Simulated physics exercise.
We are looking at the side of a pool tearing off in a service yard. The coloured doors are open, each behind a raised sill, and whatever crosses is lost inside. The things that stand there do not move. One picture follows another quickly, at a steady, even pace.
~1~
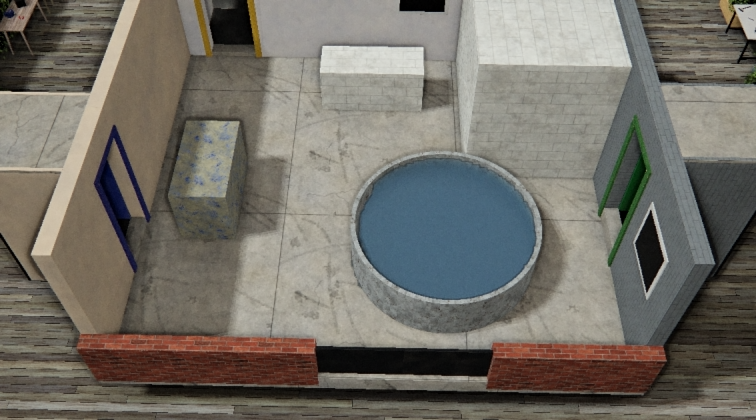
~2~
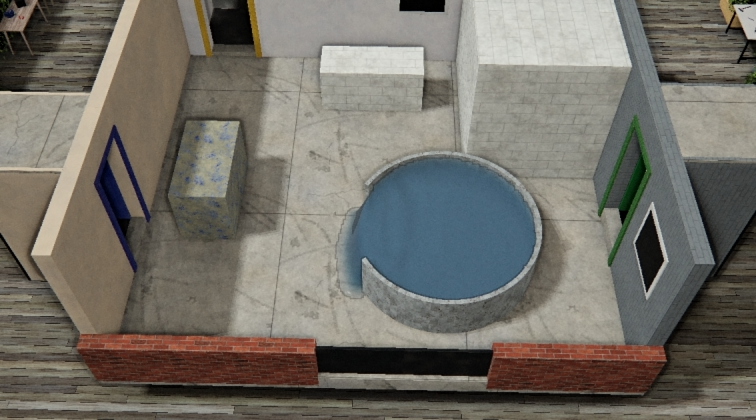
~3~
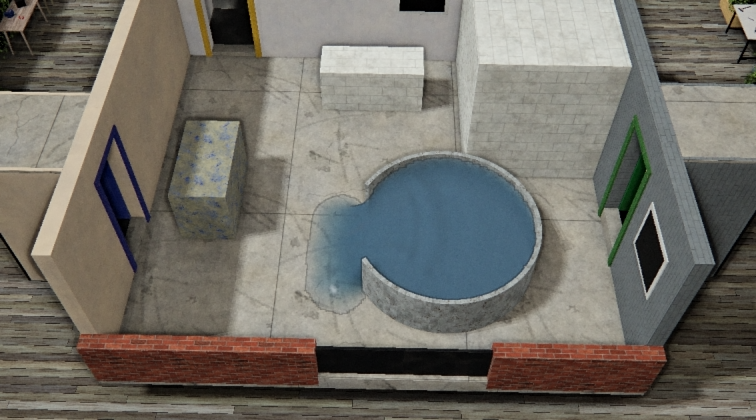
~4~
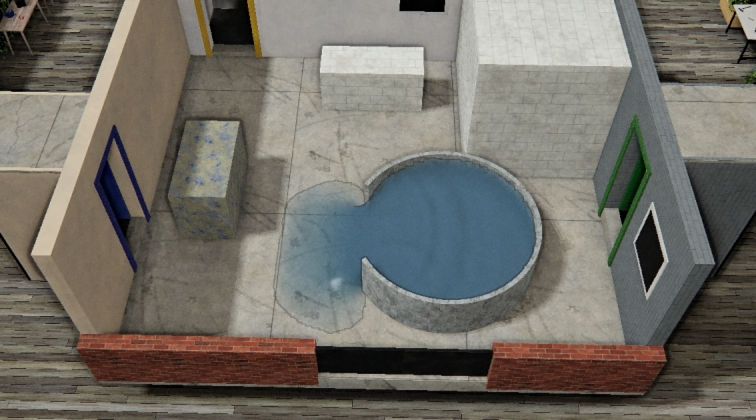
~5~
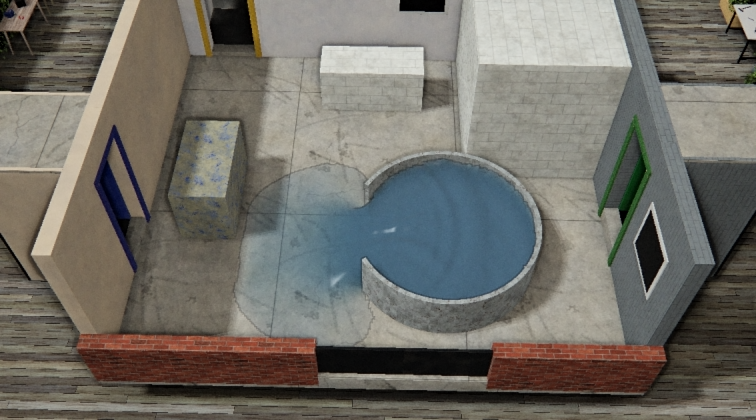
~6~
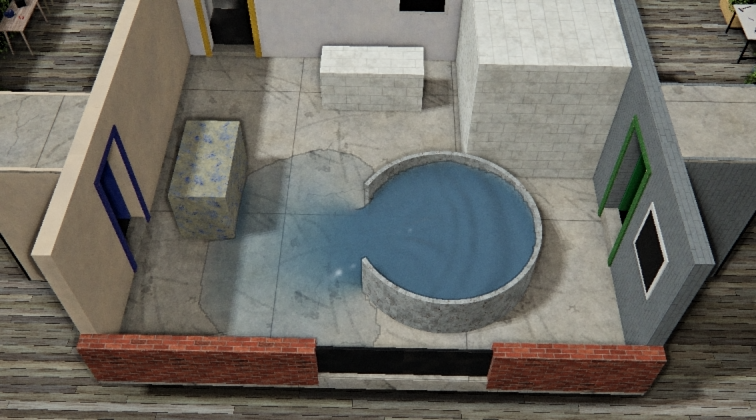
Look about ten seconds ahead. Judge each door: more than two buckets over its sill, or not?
The green door does not top two buckets; the yellow door tops two buckets; the blue door tops two buckets.
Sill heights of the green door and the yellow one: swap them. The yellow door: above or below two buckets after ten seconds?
In short: Yellow door is under.
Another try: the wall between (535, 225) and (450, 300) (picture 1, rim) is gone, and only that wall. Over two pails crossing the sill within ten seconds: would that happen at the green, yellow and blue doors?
Green exceeds the limit, yellow stays within it, blue stays within it.
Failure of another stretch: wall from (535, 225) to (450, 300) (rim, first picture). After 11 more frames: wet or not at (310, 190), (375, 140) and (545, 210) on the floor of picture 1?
Going through them, the first would be still bare, the next still bare and the last submerged.
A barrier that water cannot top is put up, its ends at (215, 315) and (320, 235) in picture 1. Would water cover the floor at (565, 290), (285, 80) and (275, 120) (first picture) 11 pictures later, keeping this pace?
Lab note - point 1: Parched; point 2: Inundated; point 3: Inundated.
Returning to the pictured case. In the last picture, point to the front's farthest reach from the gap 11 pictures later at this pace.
Front's tip: Near (196, 71).
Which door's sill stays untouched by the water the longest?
I'd say the one in green.
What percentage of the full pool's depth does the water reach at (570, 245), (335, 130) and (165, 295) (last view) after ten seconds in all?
Going in order, that's 8, 12 and 14 %.
A moment on, water covers 35 % of the floor; the green door not reached, the yellow door not reached, the blue door under two buckets in.
Next, water covers 50 % of the floor; the green door not reached, the yellow door not reached, the blue door over two buckets in.
Then, water covers 65 % of the floor; the green door not reached, the yellow door under two buckets in, the blue door over two buckets in.
Later, water covers 85 % of the floor; the green door not reached, the yellow door far over two buckets in, the blue door far over two buckets in.
In the end, water covers 100 % of the floor; the green door wet at the sill, nothing in, the yellow door far over two buckets in, the blue door far over two buckets in.
